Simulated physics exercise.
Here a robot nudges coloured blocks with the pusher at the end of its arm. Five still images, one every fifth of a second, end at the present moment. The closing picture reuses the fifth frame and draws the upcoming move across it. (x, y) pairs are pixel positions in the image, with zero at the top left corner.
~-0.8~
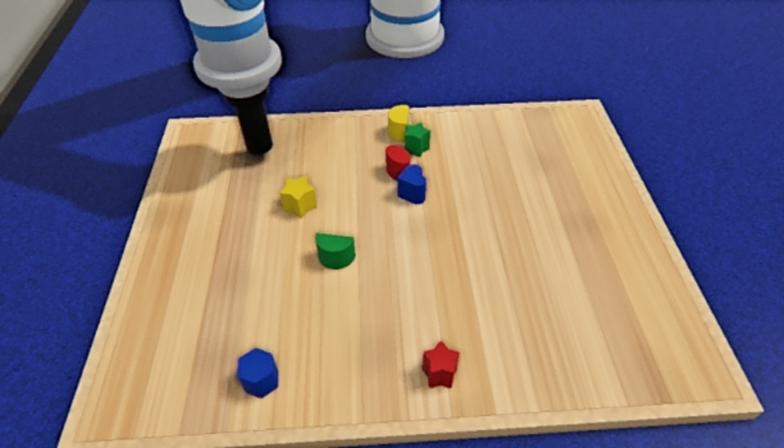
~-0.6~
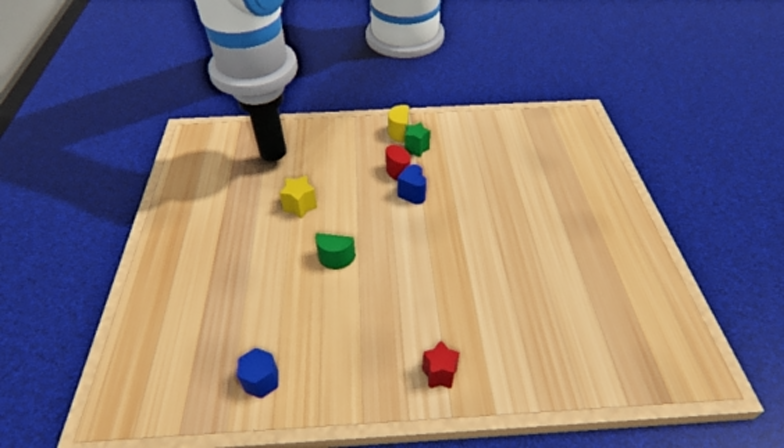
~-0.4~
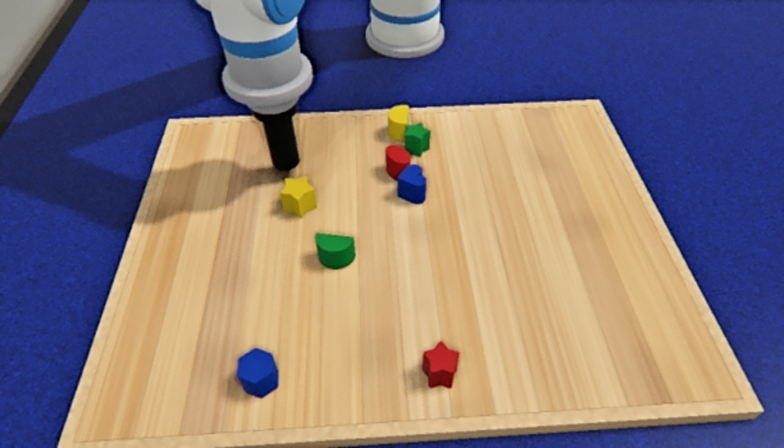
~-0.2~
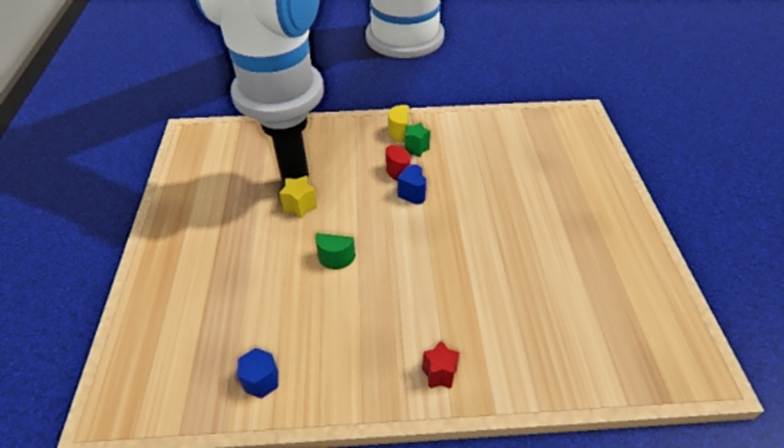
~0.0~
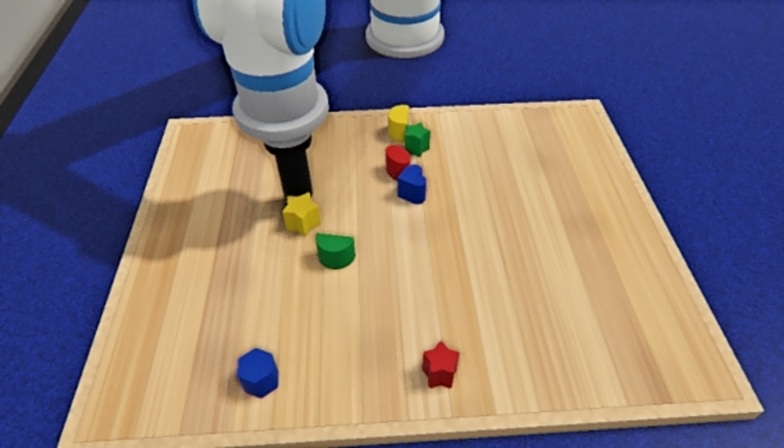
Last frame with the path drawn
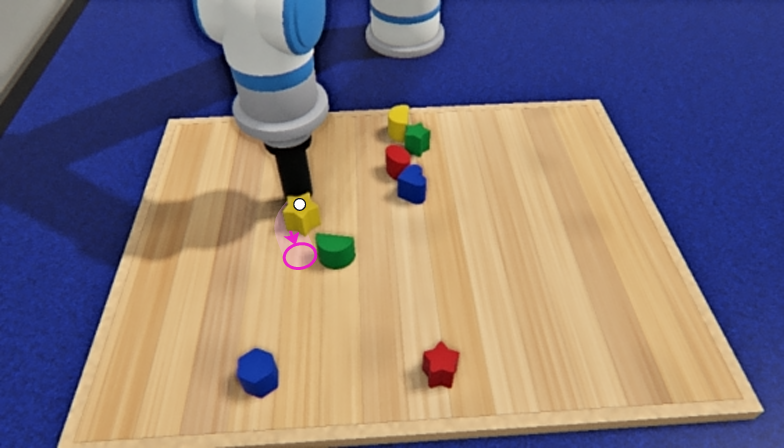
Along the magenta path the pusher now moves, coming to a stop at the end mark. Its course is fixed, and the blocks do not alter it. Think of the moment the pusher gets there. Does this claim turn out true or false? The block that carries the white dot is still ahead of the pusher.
That claim is true.
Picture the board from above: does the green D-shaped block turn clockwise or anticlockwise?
It spins against the clock.
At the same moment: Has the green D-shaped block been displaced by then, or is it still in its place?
It is moved from its place.
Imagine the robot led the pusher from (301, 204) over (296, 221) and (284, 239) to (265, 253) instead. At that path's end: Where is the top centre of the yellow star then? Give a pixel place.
The spot you're after is about (296, 238) in the image.
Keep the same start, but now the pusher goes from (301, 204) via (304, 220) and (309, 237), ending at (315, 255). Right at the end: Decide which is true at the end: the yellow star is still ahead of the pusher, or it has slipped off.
The pusher pushes it to the end.
The drawn path runs from (301, 204) via (290, 220) and (293, 238), ending at (300, 256); the dot is on the yellow star.
What follows on the original path. Halfway along, pusher at (288, 219); yellow star at (302, 227), turned 30° anticlockwise.
At the end, pusher at (298, 246); yellow star at (314, 255), turned 30° anticlockwise; green D-shaped block at (347, 250), turned 60° anticlockwise.
